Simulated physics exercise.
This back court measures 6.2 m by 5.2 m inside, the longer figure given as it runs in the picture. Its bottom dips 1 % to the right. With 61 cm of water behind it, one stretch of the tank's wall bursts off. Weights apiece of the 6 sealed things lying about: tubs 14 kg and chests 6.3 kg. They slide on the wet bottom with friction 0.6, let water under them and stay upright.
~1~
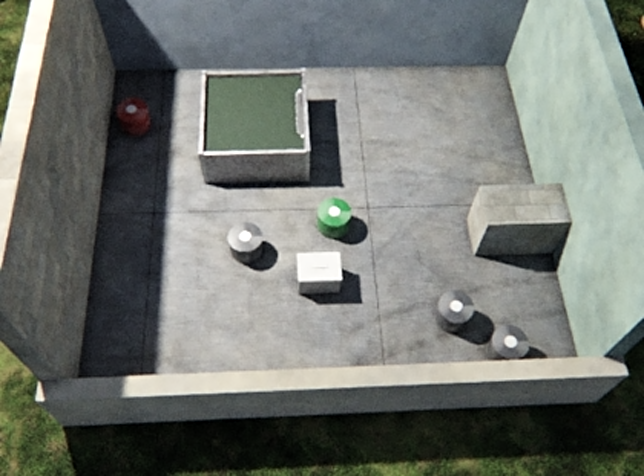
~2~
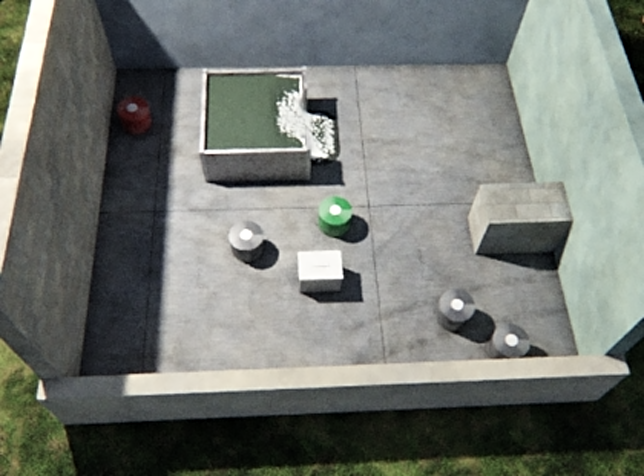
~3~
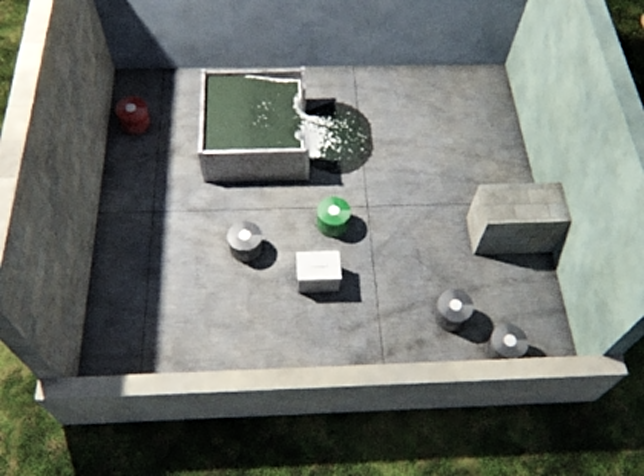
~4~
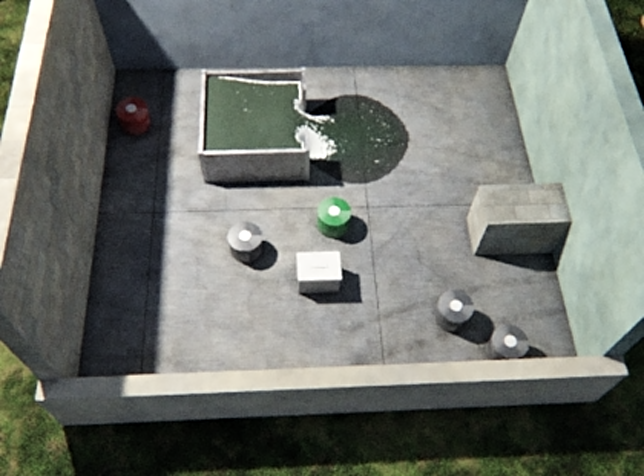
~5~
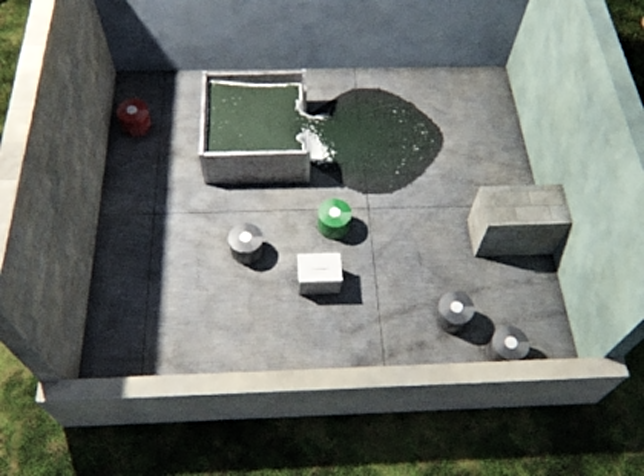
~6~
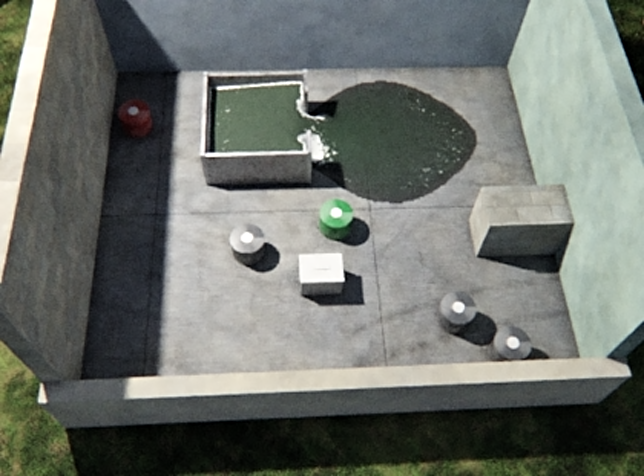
In a walled court, water bursts from a tank's right side and spreads rightward.
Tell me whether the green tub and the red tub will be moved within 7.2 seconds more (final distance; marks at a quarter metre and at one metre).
The green tub barely shifts; the red tub holds its place.
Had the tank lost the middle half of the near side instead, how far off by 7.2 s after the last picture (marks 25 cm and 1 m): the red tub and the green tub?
In that case the red tub holds its place, the green tub holds its place.
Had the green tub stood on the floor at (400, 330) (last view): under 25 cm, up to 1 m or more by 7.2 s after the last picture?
It barely shifts.
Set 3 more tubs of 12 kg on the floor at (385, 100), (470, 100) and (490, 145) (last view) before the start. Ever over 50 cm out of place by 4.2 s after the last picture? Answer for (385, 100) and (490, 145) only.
In turn: Past it, more.
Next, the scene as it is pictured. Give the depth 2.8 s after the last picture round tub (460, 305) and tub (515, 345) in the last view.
About 2 and 2 cm.
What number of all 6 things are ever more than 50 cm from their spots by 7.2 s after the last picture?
I count 0.
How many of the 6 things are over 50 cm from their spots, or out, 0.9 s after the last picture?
I count 0.
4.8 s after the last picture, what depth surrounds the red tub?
About 0 cm.
Then, 0.9 s after the last picture the green tub is near (336, 213), 0.0 m from its start, aground; the red tub is near (133, 111), 0.0 m from its start, aground; 0 afloat.
Then, 2.8 s after the last picture the green tub is near (336, 213), 0.0 m from its start, aground; the red tub is near (133, 111), 0.0 m from its start, aground; 0 afloat.
Then, 4.8 s after the last picture the green tub is near (336, 213), 0.0 m from its start, aground; the red tub is near (133, 111), 0.0 m from its start, aground; 0 afloat.
Then, 7.2 s after the last picture the green tub is near (336, 213), 0.0 m from its start, aground; the red tub is near (133, 111), 0.0 m from its start, aground; 0 afloat.
